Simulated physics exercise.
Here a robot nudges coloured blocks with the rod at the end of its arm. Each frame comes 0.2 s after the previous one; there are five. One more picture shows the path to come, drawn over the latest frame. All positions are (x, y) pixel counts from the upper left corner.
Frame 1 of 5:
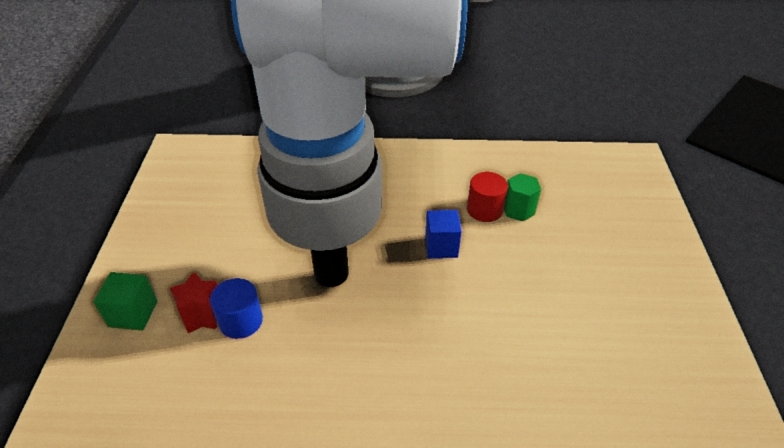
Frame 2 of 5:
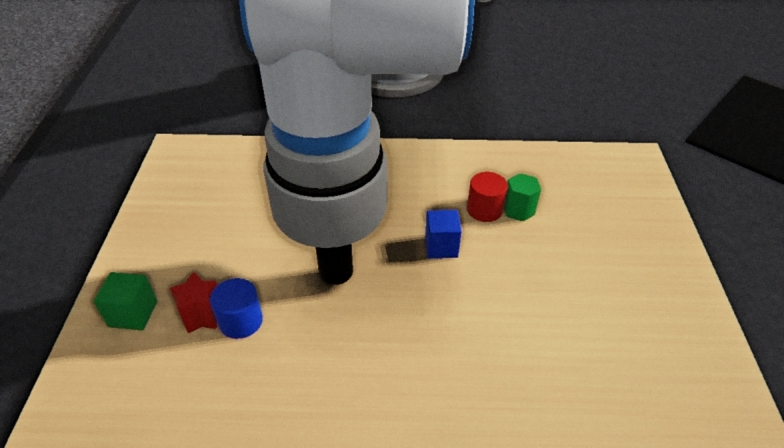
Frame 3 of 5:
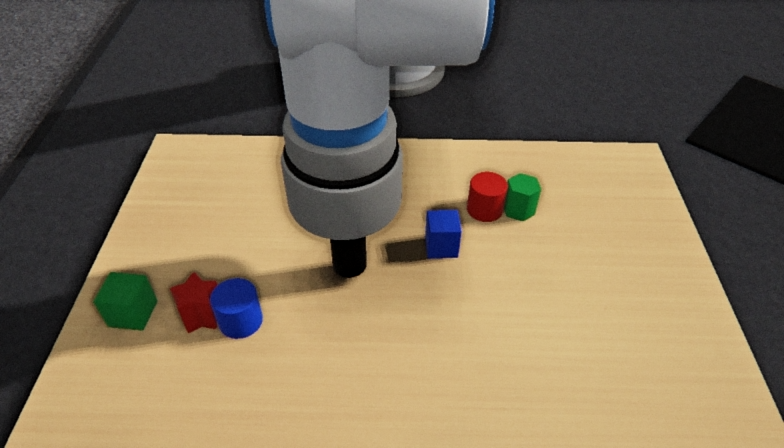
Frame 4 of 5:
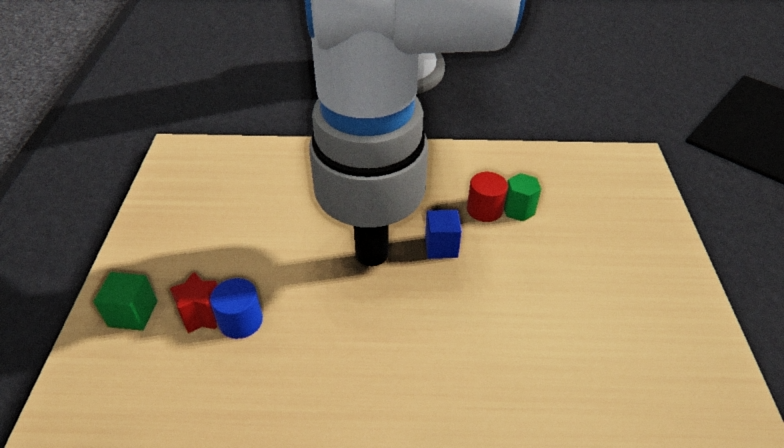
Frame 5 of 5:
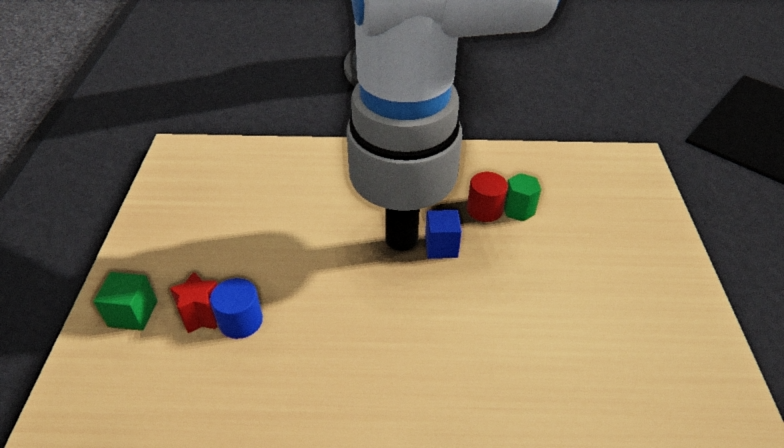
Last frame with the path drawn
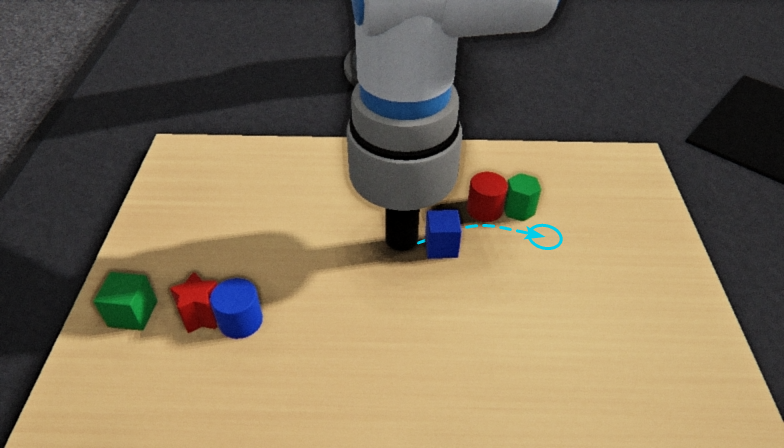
A robot arm's black rod moves right and slightly away across a wooden table, slowly at first, drawing close to a blue cube, while the cube, red and green blocks, and a blue cylinder all stay still.
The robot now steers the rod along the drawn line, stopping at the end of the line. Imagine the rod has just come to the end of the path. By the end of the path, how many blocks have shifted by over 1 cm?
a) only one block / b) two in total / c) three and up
c
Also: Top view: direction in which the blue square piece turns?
Spin direction: Clockwise.
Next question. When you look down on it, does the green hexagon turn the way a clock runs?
I'd say yes.
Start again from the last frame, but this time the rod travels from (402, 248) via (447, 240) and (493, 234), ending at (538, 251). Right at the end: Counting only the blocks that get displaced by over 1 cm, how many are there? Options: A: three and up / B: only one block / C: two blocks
Correct choice: B.
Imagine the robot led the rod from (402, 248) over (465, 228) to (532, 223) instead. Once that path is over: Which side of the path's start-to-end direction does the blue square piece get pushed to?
The answer is right: Facing from the path's start to its end, that's where the blue square piece shifts.
Drawn move, from (402, 248) through (447, 233) and (495, 226) to (545, 237).
What follows on the original path. One third of the way, rod at (450, 224); blue square piece at (482, 219), turned 50° clockwise.
Two thirds of the way, rod at (498, 218); blue square piece at (501, 223), turned 95° clockwise; red circle at (501, 177); green hexagon at (537, 180), turned 50° clockwise.
At the end, rod at (548, 228); blue square piece at (503, 225), turned 105° clockwise; red circle at (501, 177); green hexagon at (537, 180), turned 50° clockwise.
